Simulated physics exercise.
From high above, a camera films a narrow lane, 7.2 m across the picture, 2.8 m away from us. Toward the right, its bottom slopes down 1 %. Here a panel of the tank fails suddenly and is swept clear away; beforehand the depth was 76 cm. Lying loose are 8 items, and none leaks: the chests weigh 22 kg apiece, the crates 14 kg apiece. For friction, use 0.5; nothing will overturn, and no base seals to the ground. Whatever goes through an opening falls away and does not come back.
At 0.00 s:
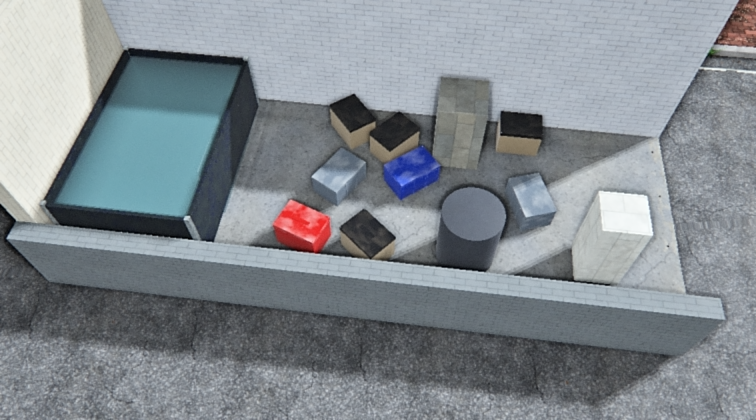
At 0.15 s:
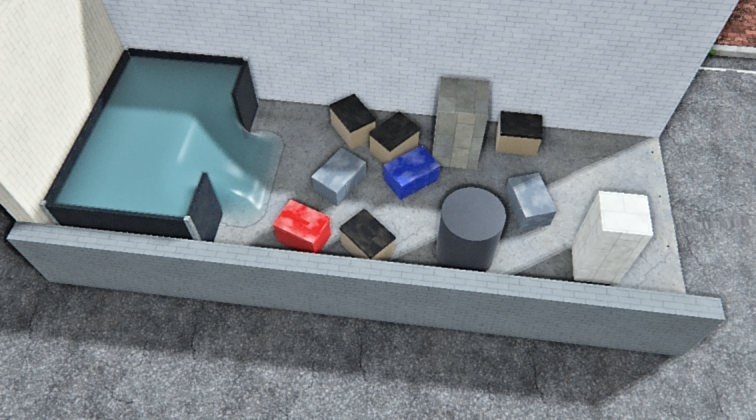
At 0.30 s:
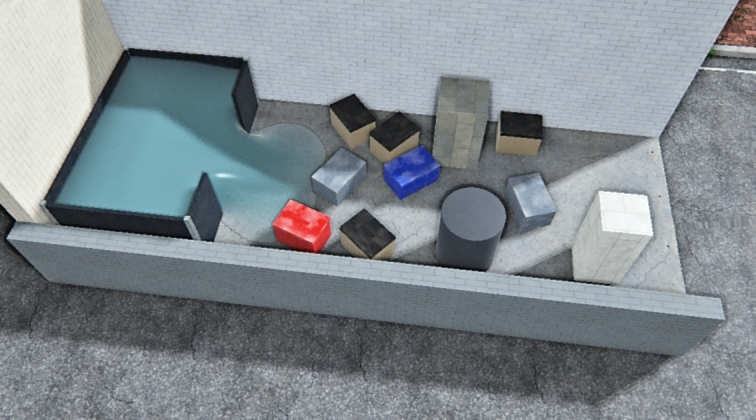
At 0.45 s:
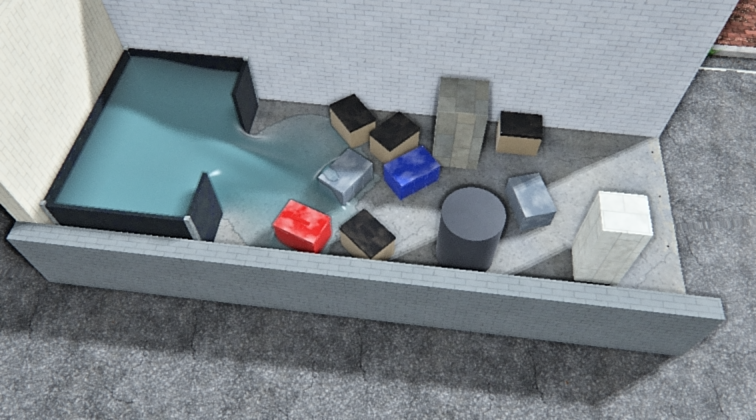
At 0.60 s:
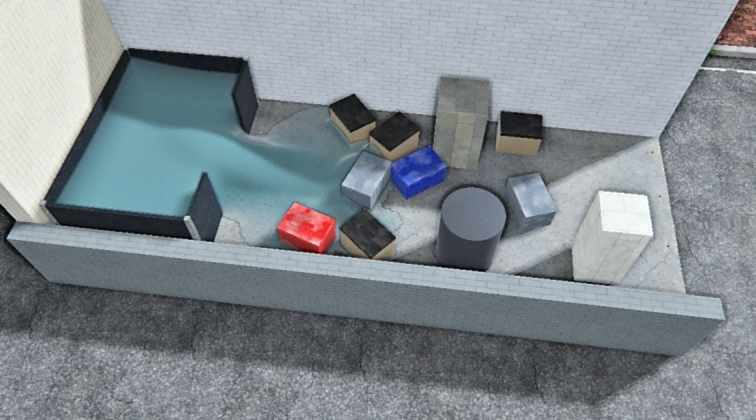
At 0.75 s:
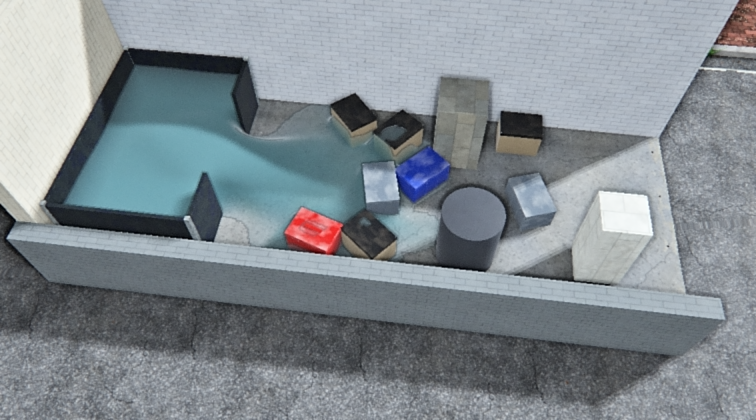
Water in a dark-walled tank bursting through a gap in its right side, spreading across a walled lane and nudging several boxes rightward.
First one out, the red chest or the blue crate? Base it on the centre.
The blue one is out first.
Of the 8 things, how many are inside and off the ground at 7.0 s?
Total: 3.
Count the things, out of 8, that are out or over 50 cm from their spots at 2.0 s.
By that point, 5.
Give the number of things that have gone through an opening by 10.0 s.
4 by that time.
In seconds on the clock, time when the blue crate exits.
It gets out at about 2.0 s.
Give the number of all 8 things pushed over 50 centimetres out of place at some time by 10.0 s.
The total is 8.
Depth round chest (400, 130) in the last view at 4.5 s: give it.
16 cm.
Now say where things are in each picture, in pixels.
In the first picture, the red chest at (301, 221), on the bottom; the blue crate at (412, 165) rests on the ground; water covers 3.8 m2; 0 of 8 have shifted.
In the second picture, the red chest at (301, 221) rests on the ground; the blue crate at (412, 165), on the bottom; 4.6 m2 under water; 0 of 8 have shifted.
In the third picture, the red chest at (301, 221) rests on the ground; the blue crate at (412, 165) rests on the ground; 5.7 m2 under water; 0 of 8 have shifted.
In the fourth picture, the red chest at (301, 221) rests on the ground; the blue crate at (412, 165), on the bottom; water covers 6.6 m2; 1 of 8 have shifted.
In the fifth picture, the red chest at (306, 224), on the bottom, 7 cm from its start; the blue crate at (419, 165) rests on the ground, 9 cm from its start; 7.7 m2 under water; 3 of 8 have shifted.
In the sixth picture, the red chest at (313, 229) rests on the ground, 18 cm from its start; the blue crate at (422, 167) rests on the ground, 13 cm from its start; 8.8 m2 under water; 4 of 8 have shifted.
After 2.0 s the red chest is near (380, 242), 1.0 m from its start, afloat; the blue crate is near (631, 207), 2.7 m from its start, afloat; 0 of 8 are out; 6 afloat.
After 4.5 s the red chest is near (361, 232), 0.7 m from its start, afloat; the blue crate has gone out (at 2.2 s); 4 of 8 are out; 4 afloat.
After 7.0 s the red chest is near (326, 240), 0.4 m from its start, afloat; the blue crate has gone out (at 2.2 s); 4 of 8 are out; 3 afloat.
After 10.0 s the red chest is near (256, 230), 0.5 m from its start, aground; the blue crate has gone out (at 2.2 s); 4 of 8 are out; 0 afloat.
